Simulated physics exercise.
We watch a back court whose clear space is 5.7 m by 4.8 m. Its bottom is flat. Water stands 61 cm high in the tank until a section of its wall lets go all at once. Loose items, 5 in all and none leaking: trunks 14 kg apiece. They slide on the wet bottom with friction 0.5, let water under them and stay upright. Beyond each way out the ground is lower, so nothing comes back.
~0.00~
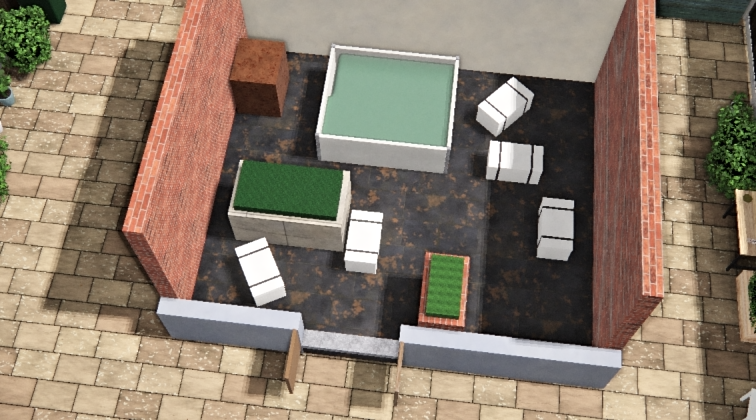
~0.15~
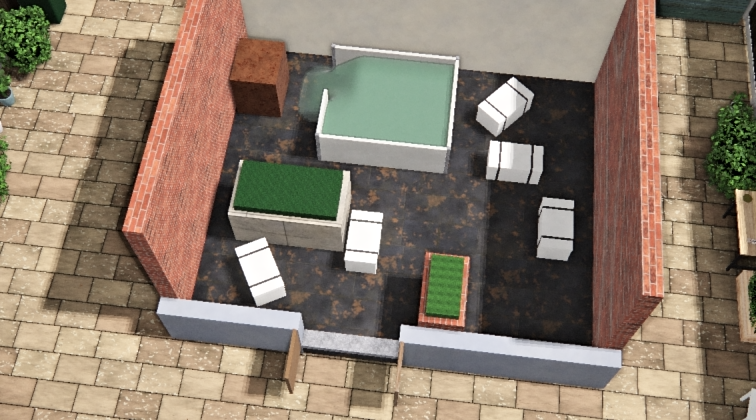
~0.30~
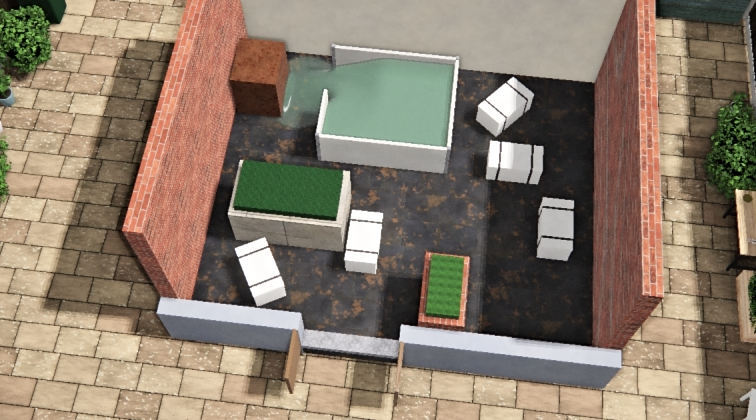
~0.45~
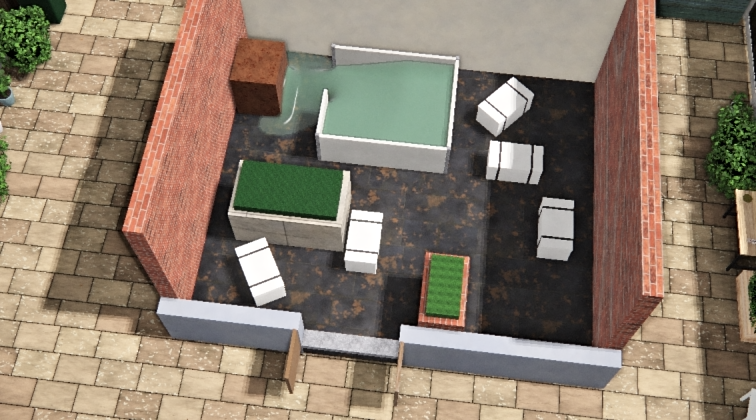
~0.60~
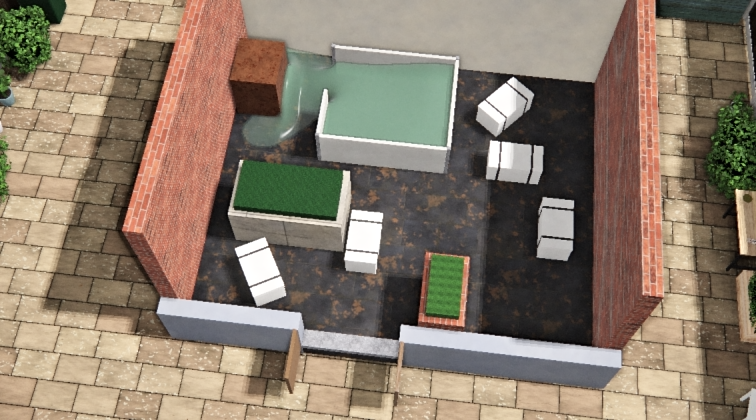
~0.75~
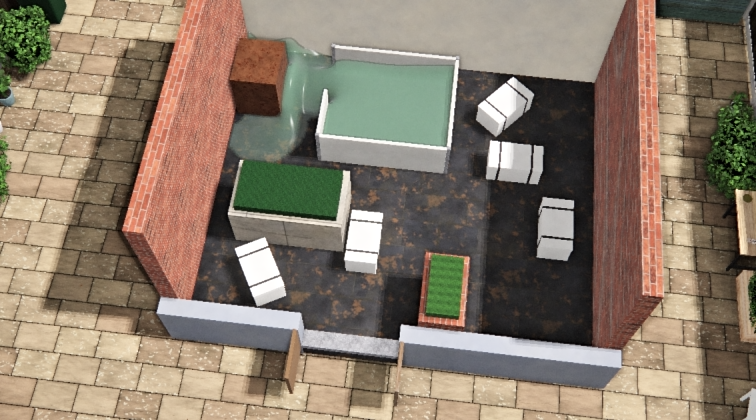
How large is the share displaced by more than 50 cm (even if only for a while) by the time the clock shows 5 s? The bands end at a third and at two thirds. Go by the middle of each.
Share: Not even a third.
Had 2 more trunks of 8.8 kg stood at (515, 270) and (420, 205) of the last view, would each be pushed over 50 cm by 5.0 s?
In that order: Less, past it.
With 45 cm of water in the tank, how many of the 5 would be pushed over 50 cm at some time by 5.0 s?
Then 0.
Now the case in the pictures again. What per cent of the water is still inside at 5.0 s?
About 100 per cent.
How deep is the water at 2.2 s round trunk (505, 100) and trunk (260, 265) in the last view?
About 0 and 0 cm.
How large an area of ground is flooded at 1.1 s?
Some 6.0 m2.
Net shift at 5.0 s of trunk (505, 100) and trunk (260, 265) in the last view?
In turn: 30 cm, 50 cm.
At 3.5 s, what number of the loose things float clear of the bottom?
At that moment 0.
After 1.1 s 0 of 5 are over 50 cm from their spots; 0 afloat.
After 2.2 s 0 of 5 are over 50 cm from their spots; 0 afloat.
After 3.5 s 0 of 5 are over 50 cm from their spots; 0 afloat.
After 5.0 s 1 of 5 are over 50 cm from their spots, and 1 have been at some point; 0 afloat.
